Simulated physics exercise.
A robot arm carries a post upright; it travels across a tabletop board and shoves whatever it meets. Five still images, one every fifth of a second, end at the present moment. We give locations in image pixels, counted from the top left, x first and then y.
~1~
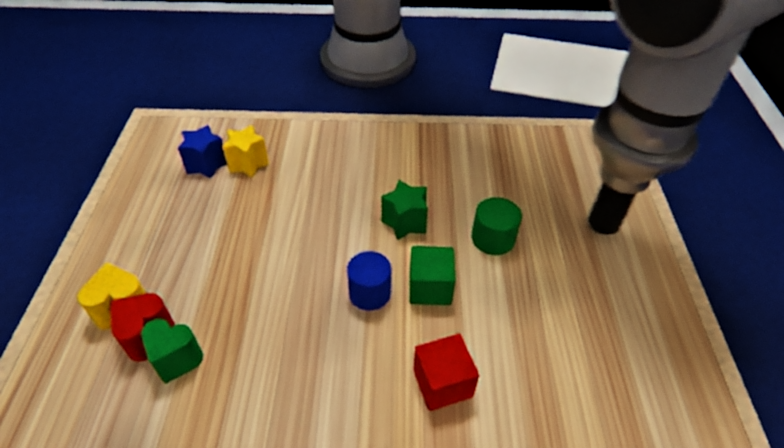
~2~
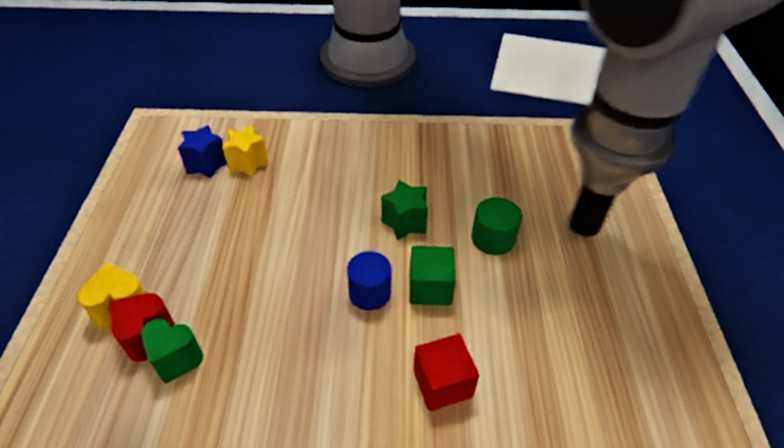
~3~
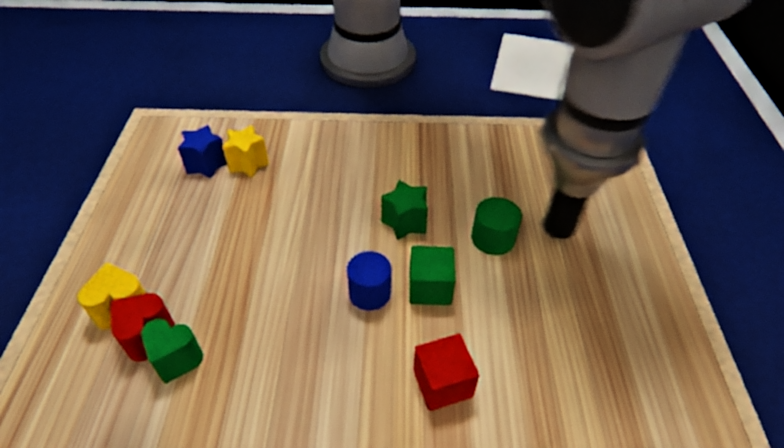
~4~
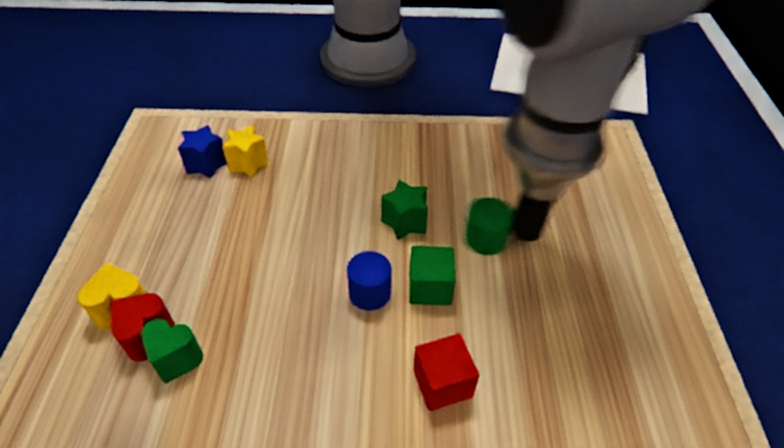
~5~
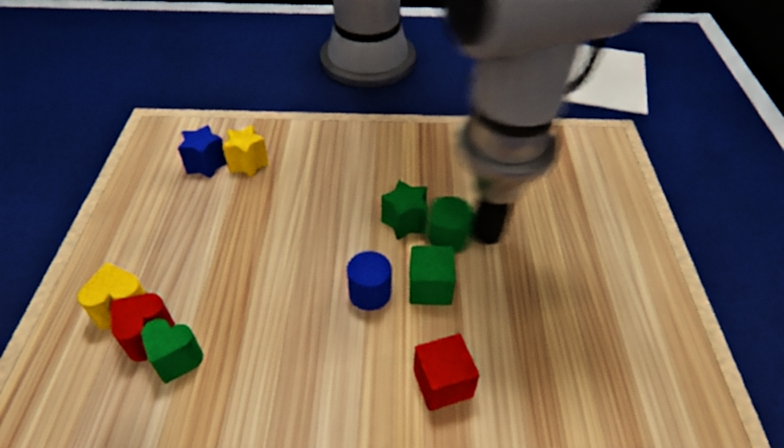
The robot arm moves left and pushes the green cylinder toward the green star block.
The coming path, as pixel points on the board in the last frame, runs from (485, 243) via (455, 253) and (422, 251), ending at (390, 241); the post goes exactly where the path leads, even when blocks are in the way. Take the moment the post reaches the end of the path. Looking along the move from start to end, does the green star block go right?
Yes - that is the case.
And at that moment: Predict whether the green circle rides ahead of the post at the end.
The post keeps it before itself.
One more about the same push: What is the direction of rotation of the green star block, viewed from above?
My answer: Clockwise.
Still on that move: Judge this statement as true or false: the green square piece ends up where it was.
Answer: True.
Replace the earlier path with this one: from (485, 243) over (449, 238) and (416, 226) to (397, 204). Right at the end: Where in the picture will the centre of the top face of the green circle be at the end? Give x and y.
Its top face will be centred at roughly (372, 203).
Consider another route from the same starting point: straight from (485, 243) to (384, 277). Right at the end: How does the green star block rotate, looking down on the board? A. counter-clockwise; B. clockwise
My pick is B.
On the path given first. One third of the way, post (456, 243); green star block (391, 192), turned 40° clockwise; green circle (420, 217).
Two thirds of the way, post (422, 240); green star block (377, 184), turned 75° clockwise; green circle (387, 212).
At the end, post (390, 230); green star block (367, 175), turned 105° clockwise; green square piece still; green circle (355, 202).
